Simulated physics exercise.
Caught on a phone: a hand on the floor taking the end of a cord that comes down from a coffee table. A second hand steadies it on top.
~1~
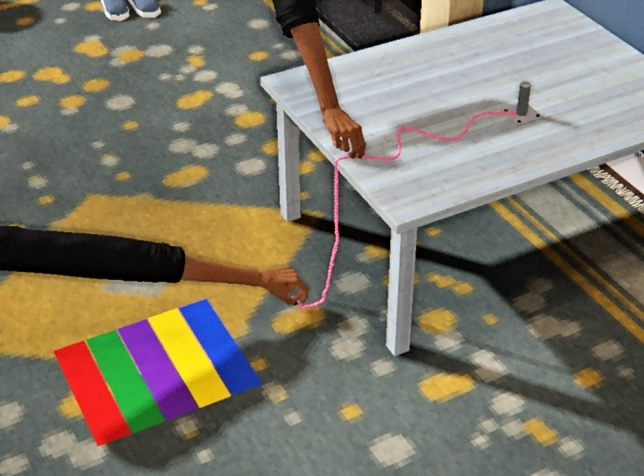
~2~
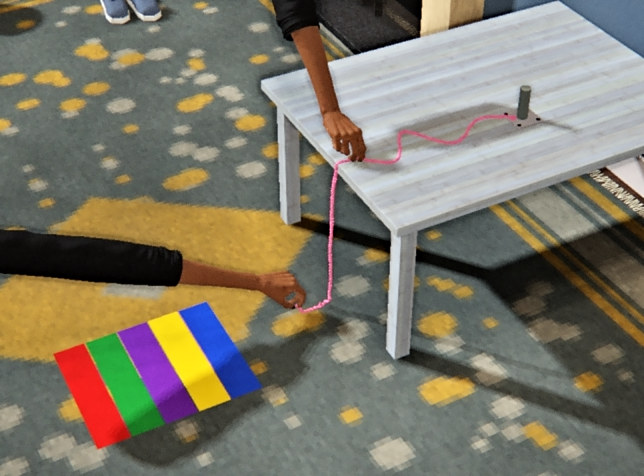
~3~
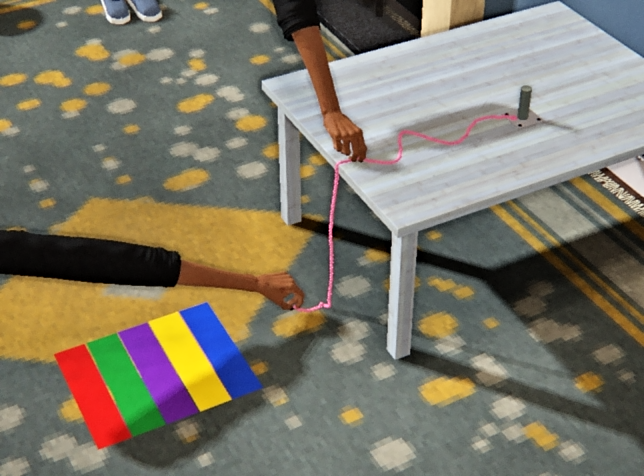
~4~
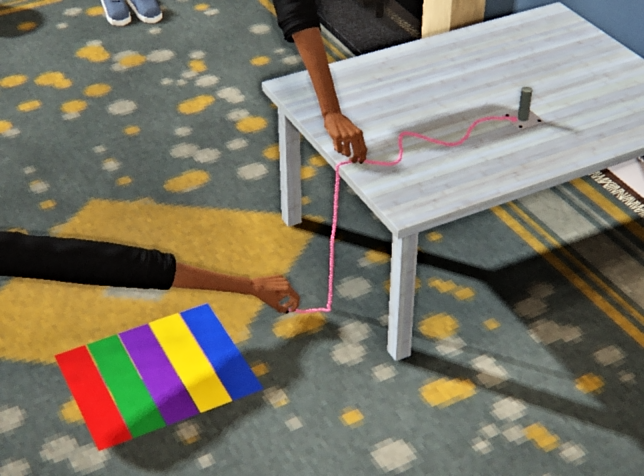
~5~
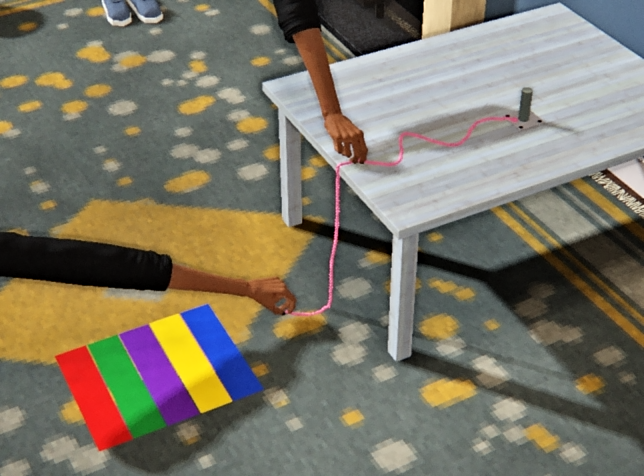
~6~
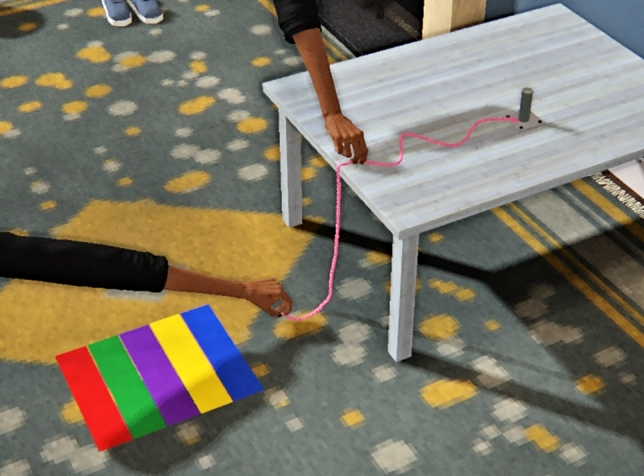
On a patterned carpet, a hand drawing a pink cord's end slightly left while another hand stays at the table's edge.
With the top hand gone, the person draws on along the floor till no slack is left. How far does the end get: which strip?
The end stops over the green strip.
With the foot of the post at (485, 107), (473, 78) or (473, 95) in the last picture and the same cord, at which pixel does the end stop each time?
Try by try, around (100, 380), (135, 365) and (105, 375).
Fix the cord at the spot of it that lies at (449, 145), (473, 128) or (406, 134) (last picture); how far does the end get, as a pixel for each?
In that order: (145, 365), (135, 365) and (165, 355).
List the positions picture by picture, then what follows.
The first frame shows end (299, 301); blue (237, 373); yellow (206, 385); purple (173, 397); green (140, 409); red (106, 422).
The second frame shows end (296, 306); cord through (483, 118) (433, 139) (400, 155) (337, 169) (331, 231) (329, 291).
The third frame shows end (295, 307).
The fourth frame shows end (290, 310); cord through (484, 119) (434, 141) (401, 157) (338, 171) (334, 233) (330, 293).
The fifth frame shows end (286, 312).
The sixth frame shows end (283, 313); cord through (485, 120) (435, 142) (401, 158) (339, 172) (338, 233) (331, 294).
Early on, end near (188, 347); over yellow.
Midway, end near (148, 361); over purple.
At the end of the slack, end near (124, 369); over green. It gets as far as the green strip.
